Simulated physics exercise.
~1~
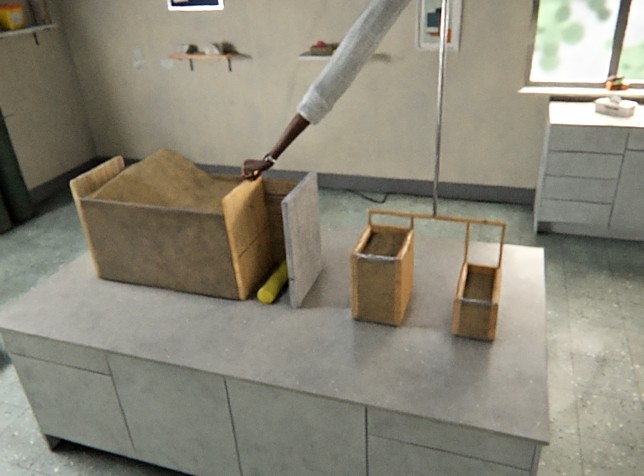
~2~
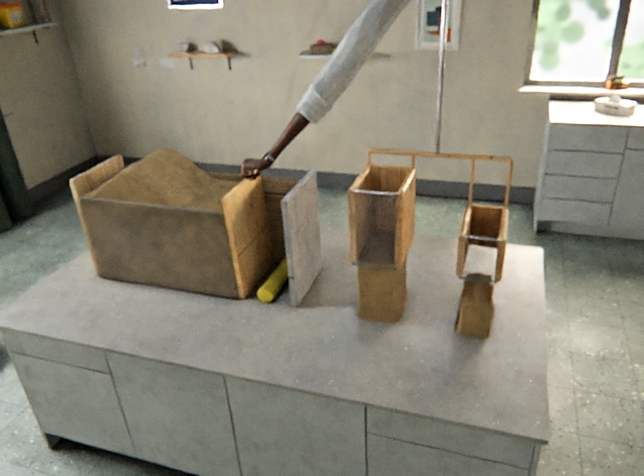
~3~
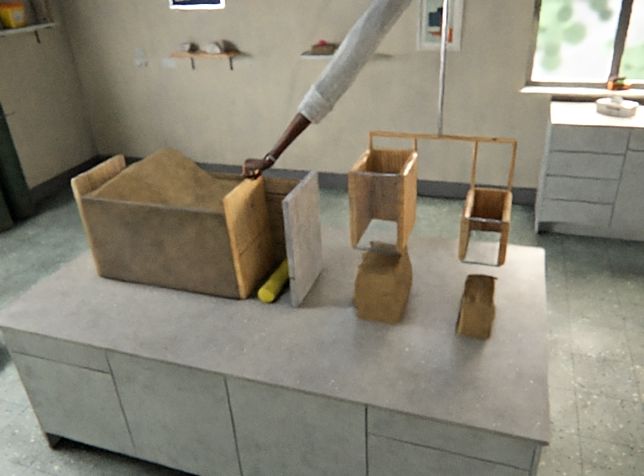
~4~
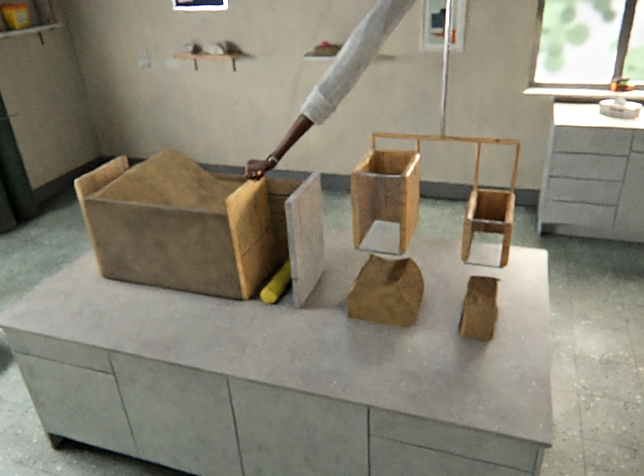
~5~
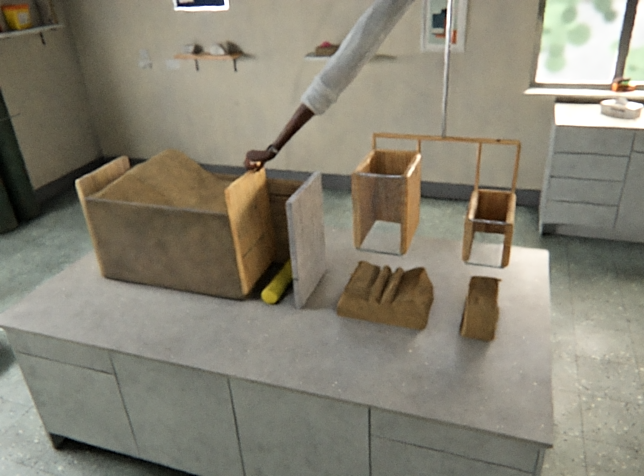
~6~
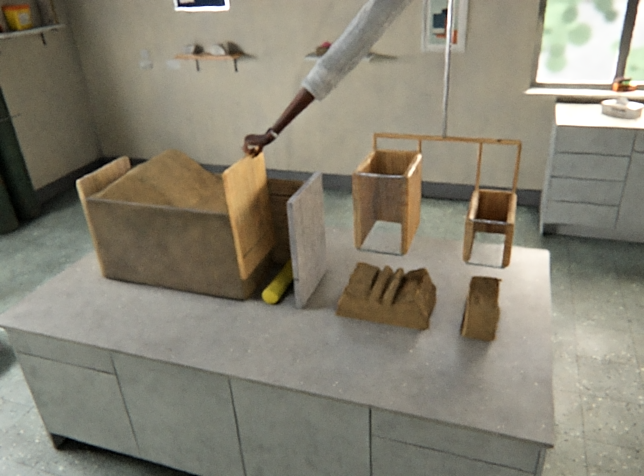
On a gray counter, molds lift, the left sand block slumps, and a hand raises a board.
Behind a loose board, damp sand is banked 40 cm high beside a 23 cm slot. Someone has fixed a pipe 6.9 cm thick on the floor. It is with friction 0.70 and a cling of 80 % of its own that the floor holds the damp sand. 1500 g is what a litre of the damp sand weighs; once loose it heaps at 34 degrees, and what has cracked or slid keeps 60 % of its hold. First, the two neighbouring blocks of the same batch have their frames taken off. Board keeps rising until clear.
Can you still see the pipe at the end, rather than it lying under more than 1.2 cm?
No, it lies buried.
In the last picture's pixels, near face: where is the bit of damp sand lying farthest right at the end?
It sits close to (280, 282) in the last picture.
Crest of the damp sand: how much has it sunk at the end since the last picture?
0.5 cm.
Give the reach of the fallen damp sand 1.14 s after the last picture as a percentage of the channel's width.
50 %.
Then, 0.34 s after the last picture, the face still stands and nothing lies on the pipe.
Then, 0.74 s after the last picture, the fallen stuff reaches 9 % of the way across and nothing lies on the pipe.
Then, 1.14 s after the last picture, the fallen stuff reaches 52 % of the way across and 11 cm lies on the pipe.
Then, 1.54 s after the last picture, the fallen stuff reaches 62 % of the way across and 16 cm lies on the pipe.
Then, 2.72 s after the last picture, at the end, the fallen stuff reaches 75 % of the way across and 11 cm lies on the pipe.
